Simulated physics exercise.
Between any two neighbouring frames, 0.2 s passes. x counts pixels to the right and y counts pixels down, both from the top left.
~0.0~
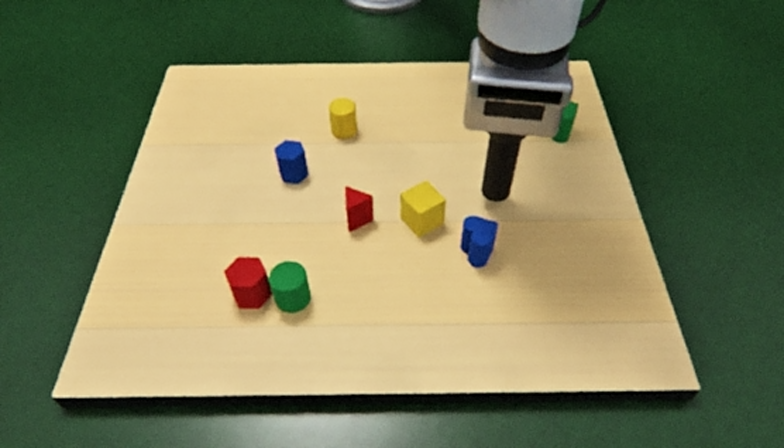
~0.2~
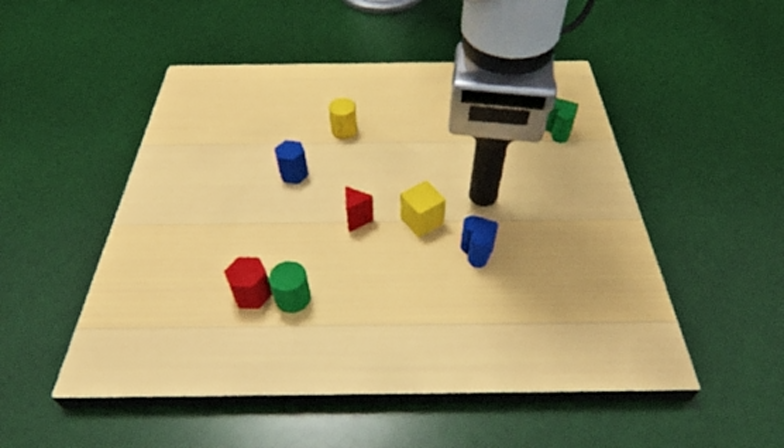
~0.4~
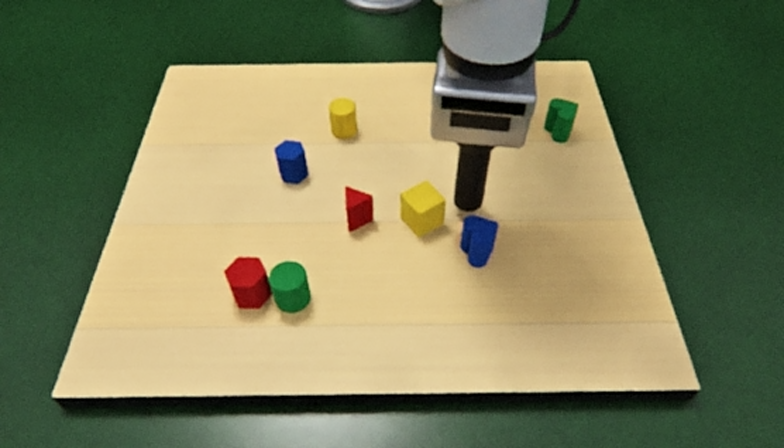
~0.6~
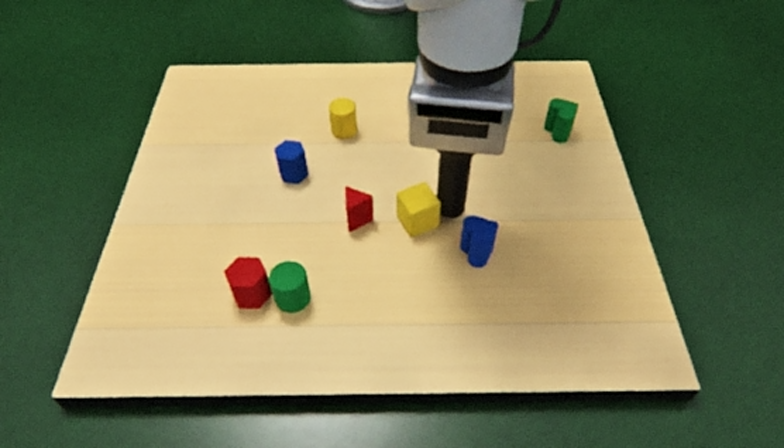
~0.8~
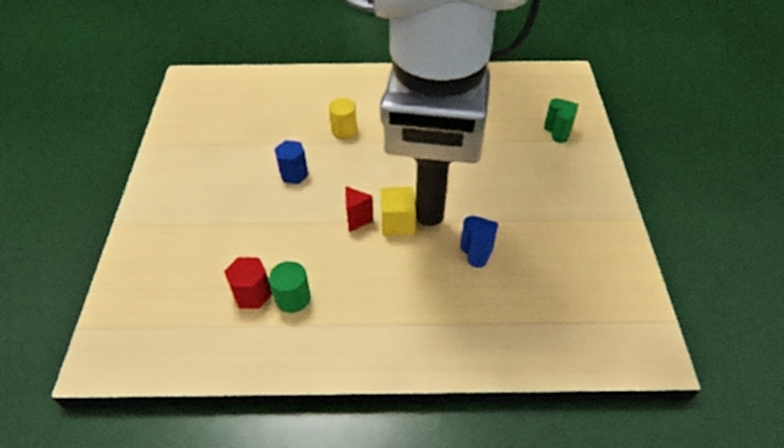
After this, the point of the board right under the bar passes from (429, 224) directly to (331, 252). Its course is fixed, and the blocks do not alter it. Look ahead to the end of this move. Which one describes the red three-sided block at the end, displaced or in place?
That block is shifted.
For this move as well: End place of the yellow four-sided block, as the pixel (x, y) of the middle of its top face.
I'd say the yellow four-sided block ends with its top centre at (340, 198).
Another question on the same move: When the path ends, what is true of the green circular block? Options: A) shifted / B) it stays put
That would be B.
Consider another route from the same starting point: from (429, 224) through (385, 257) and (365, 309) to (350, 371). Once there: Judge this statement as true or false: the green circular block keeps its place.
That claim is true.
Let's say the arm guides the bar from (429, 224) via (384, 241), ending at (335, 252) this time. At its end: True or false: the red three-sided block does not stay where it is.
Answer: True.
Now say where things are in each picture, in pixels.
Lower end of the bar at (496, 191), tops of blocks, green circular block at (287, 275), red three-sided block at (355, 196), yellow four-sided block at (423, 196), blue heart block at (481, 229), in the first frame.
Bar at (483, 196), blocks as before, in the second frame.
Bar at (468, 201), blocks as before, in the third frame.
Bar at (450, 207), yellow four-sided block at (418, 197), in the fourth frame.
Bar at (430, 215), green circular block at (287, 275), red three-sided block at (355, 196), yellow four-sided block at (398, 199), blue heart block at (481, 229), in the fifth frame.
The first path, step by step. One third of the way, bar at (397, 224); red three-sided block at (339, 193), turned 20° anticlockwise; yellow four-sided block at (366, 199), turned 40° clockwise.
Two thirds of the way, bar at (363, 234); red three-sided block at (322, 185); yellow four-sided block at (344, 199), turned 60° clockwise.
At the end, bar at (330, 243); green circular block not moved; red three-sided block at (321, 183); yellow four-sided block at (340, 198), turned 70° clockwise; blue heart block not moved.
